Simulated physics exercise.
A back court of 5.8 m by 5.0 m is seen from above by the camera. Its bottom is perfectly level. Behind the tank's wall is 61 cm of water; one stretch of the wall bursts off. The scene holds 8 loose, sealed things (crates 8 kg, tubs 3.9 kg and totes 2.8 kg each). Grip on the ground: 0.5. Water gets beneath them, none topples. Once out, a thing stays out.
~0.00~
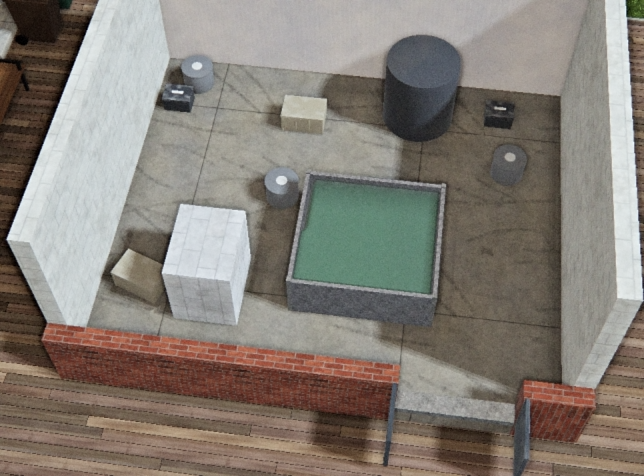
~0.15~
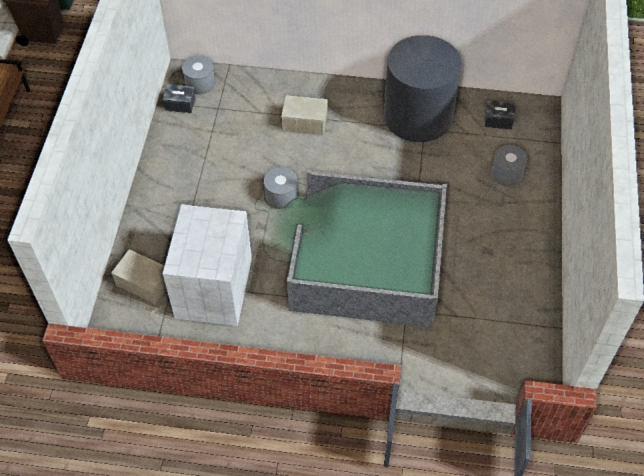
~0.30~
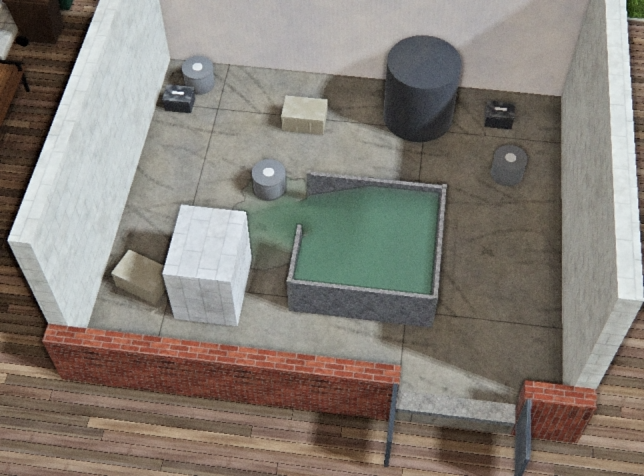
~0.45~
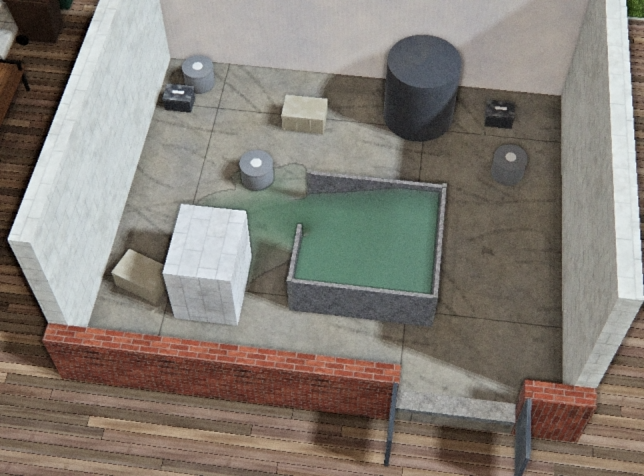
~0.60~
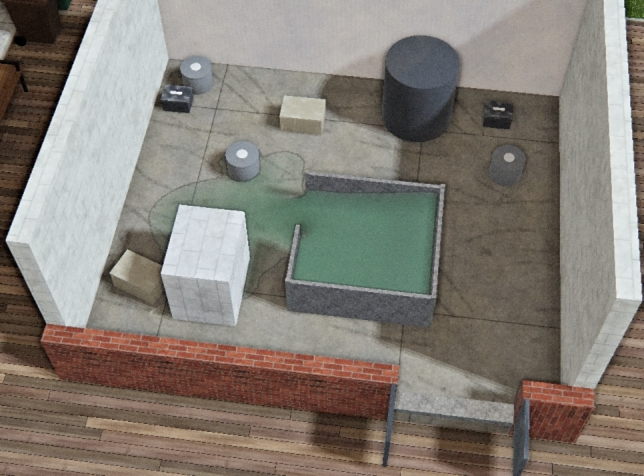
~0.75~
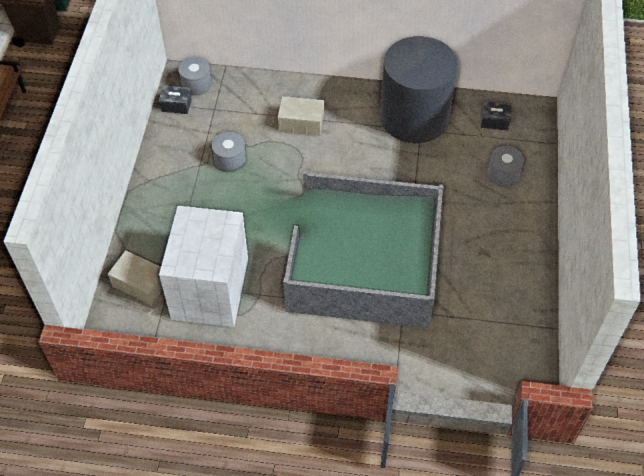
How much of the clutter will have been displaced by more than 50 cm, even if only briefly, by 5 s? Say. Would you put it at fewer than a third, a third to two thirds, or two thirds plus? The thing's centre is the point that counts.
The tally will land in the middle bracket.
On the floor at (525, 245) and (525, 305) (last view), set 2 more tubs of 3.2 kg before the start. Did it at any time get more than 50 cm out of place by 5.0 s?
Below, below.
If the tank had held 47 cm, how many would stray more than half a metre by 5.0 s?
Count under that change: 3.
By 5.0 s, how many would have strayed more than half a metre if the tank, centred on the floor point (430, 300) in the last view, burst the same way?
In that case 5 of them.
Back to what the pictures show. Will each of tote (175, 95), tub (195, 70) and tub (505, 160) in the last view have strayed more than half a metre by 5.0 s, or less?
Well, in turn that's topping it, topping it, not reaching it.
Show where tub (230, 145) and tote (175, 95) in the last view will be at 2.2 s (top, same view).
They should sit about (181, 67) and (174, 49) in the last view.
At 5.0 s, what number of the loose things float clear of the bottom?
Then: 4.
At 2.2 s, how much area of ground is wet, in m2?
Near 12 m2 in all.
After 1.1 s 1 of 8 are over 50 cm from their spots; 0 afloat.
After 2.2 s 2 of 8 are over 50 cm from their spots; 3 afloat.
After 3.5 s 3 of 8 are over 50 cm from their spots; 4 afloat.
After 5.0 s 4 of 8 are over 50 cm from their spots, and 5 have been at some point; 4 afloat.
